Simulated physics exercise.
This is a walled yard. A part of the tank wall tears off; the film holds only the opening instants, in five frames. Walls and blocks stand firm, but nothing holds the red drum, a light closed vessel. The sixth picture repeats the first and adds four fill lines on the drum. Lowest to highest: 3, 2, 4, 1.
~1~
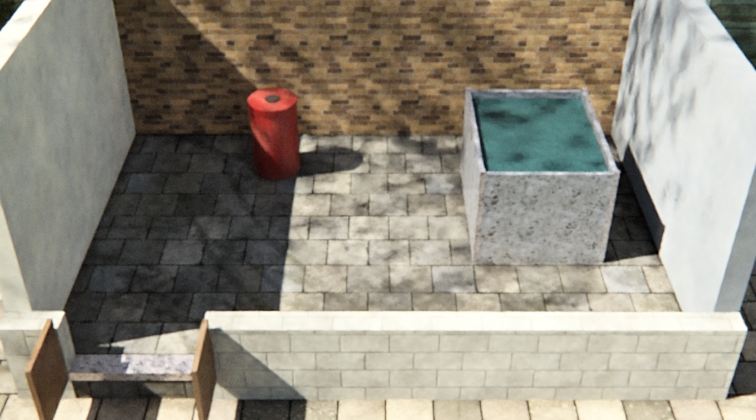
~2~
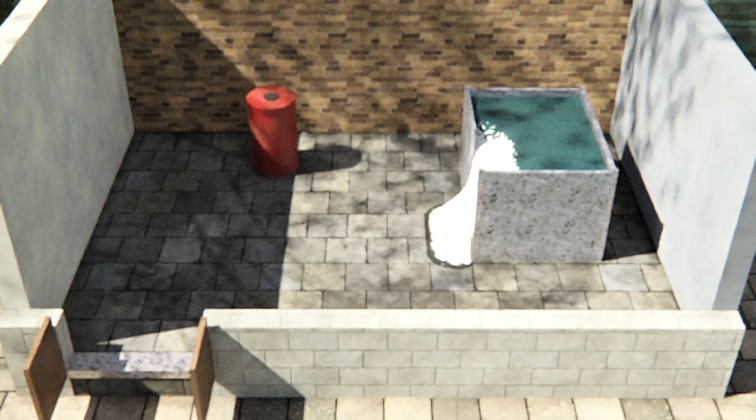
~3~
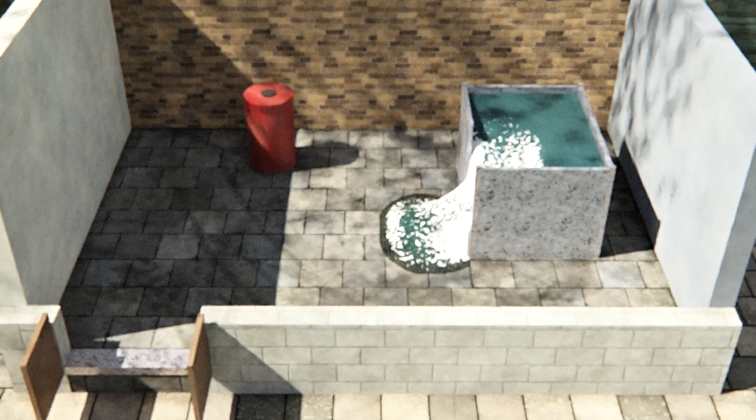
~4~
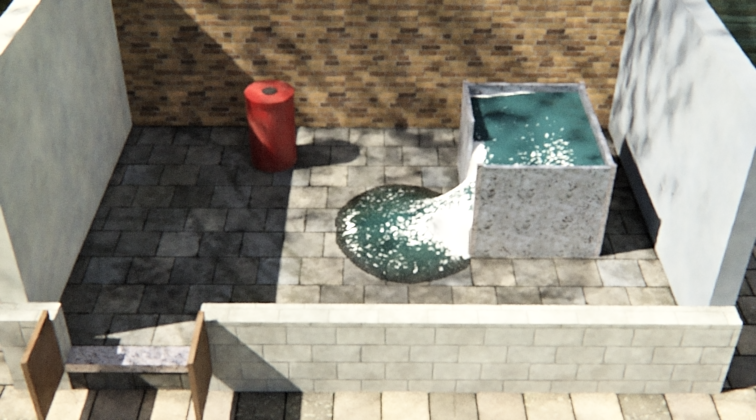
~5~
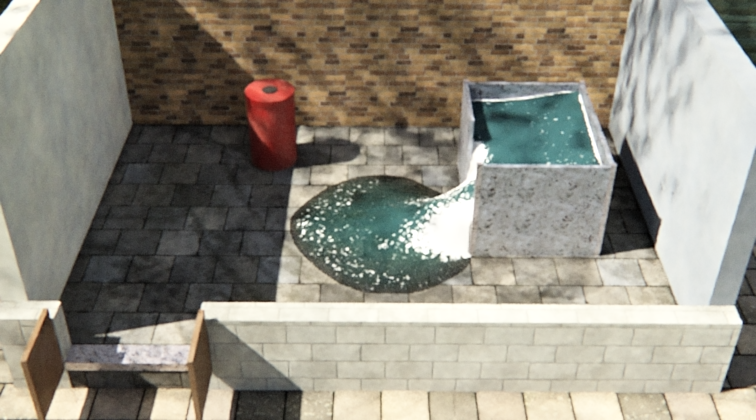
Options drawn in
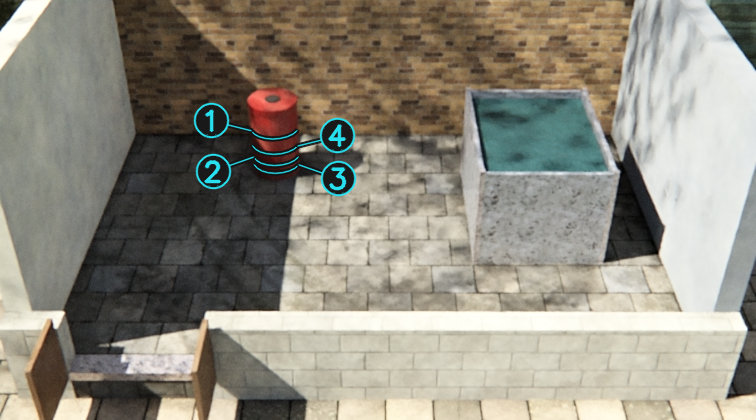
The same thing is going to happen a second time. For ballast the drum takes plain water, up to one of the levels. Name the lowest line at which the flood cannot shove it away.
2.
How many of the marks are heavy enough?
Three of them.
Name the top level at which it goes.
Here it is level 3.
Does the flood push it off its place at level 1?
No.
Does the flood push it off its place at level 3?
Yes, that goes wrong.
On the marked copy, 1 at (272, 139); 2 at (274, 165); 3 at (275, 173); 4 at (273, 154); from the bottom up 3, 2, 4, 1.
If 1 is chosen, it does not move.
If 2 is chosen, it does not move.
If 3 is chosen, it is pushed about half its own width away.
If 4 is chosen, it does not move.
